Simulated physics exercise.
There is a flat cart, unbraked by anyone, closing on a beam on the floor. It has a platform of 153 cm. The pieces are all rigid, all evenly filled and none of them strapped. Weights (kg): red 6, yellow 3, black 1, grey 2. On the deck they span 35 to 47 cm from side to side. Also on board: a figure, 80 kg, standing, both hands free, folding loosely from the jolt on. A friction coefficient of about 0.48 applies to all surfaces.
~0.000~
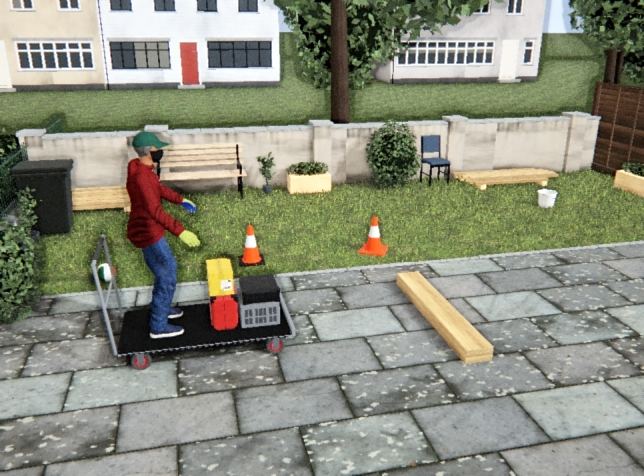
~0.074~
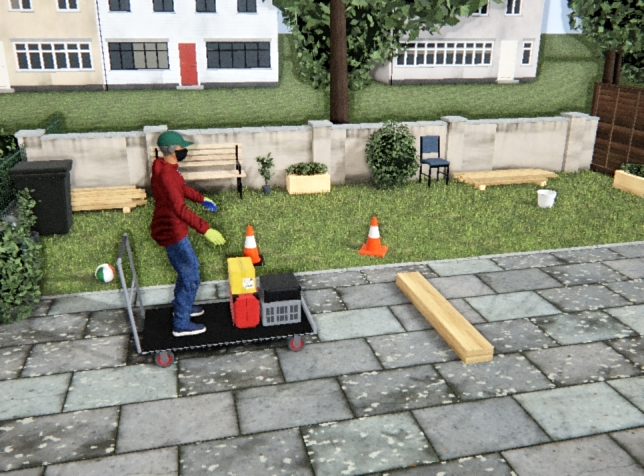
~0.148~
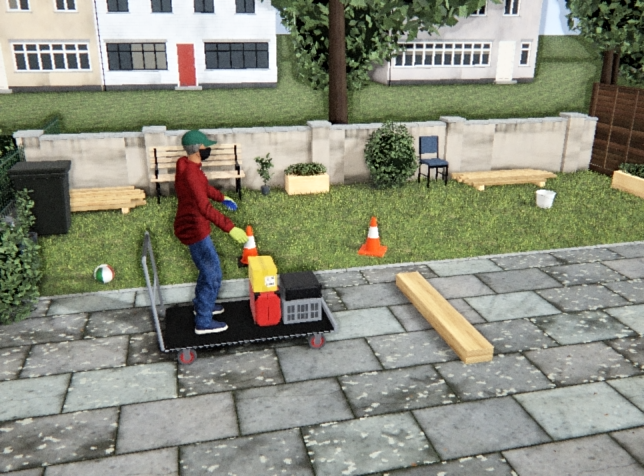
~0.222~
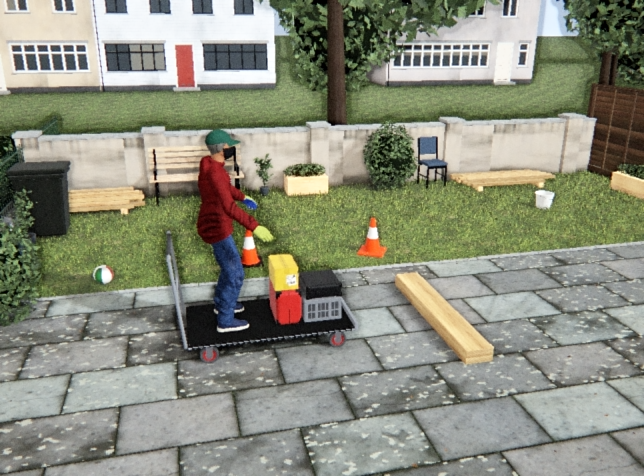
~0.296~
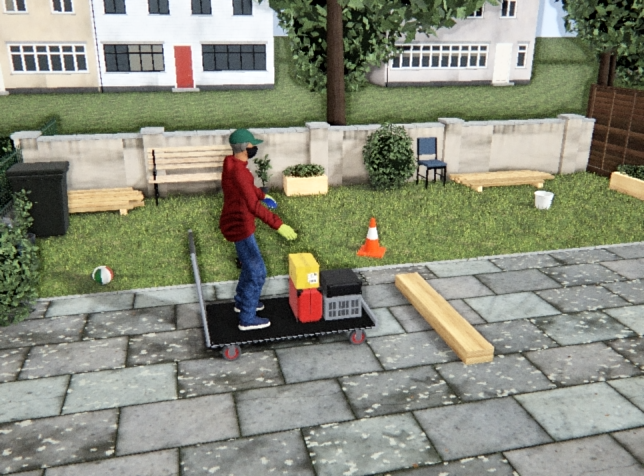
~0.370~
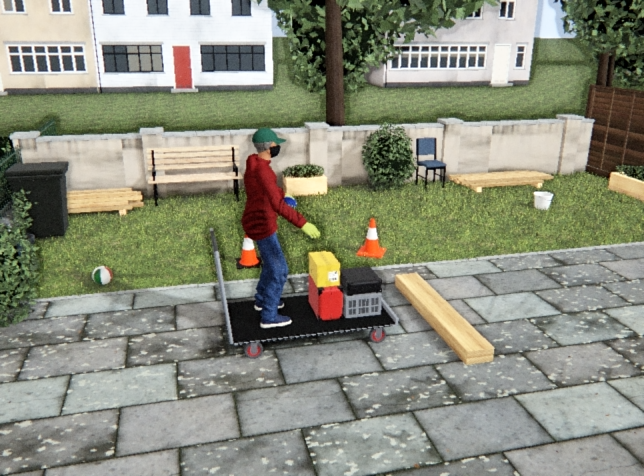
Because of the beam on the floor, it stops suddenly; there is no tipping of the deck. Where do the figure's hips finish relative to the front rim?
The figure's hips finish beyond the front rim.
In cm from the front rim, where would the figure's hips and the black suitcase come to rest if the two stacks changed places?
The hips would end 50 past the front rim, and the black one 80 past it.
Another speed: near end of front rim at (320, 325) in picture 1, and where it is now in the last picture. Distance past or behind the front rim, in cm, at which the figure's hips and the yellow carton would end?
The hips would end 10 behind the front rim, and the yellow one 40 past it.
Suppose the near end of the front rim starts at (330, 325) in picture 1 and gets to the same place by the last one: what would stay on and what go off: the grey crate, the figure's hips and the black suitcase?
Then the grey one is still in place, the hips are still in place and the black one is no longer aboard.
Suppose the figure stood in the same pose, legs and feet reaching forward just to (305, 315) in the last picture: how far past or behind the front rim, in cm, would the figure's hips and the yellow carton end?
The hips would end 30 cm past the front rim and the yellow one 130 cm past it.
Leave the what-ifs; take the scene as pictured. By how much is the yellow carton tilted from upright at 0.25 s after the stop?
Its tilt is about 30°.
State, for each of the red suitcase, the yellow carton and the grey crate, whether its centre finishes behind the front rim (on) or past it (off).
Red on, yellow off, grey off.
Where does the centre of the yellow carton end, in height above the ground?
Near 10 cm above the ground.
Impact comes at 0.58 s.
After 1.13 s the figure's hips are 16 cm behind the rim, near (425, 240) in the last picture's view.
After 1.58 s the figure's hips are 55 cm past the rim, near (482, 299) in the last picture's view.
When all is still (4.2 s), past the rim, yellow carton, black suitcase, grey crate and the figure's hips; behind it, red suitcase.
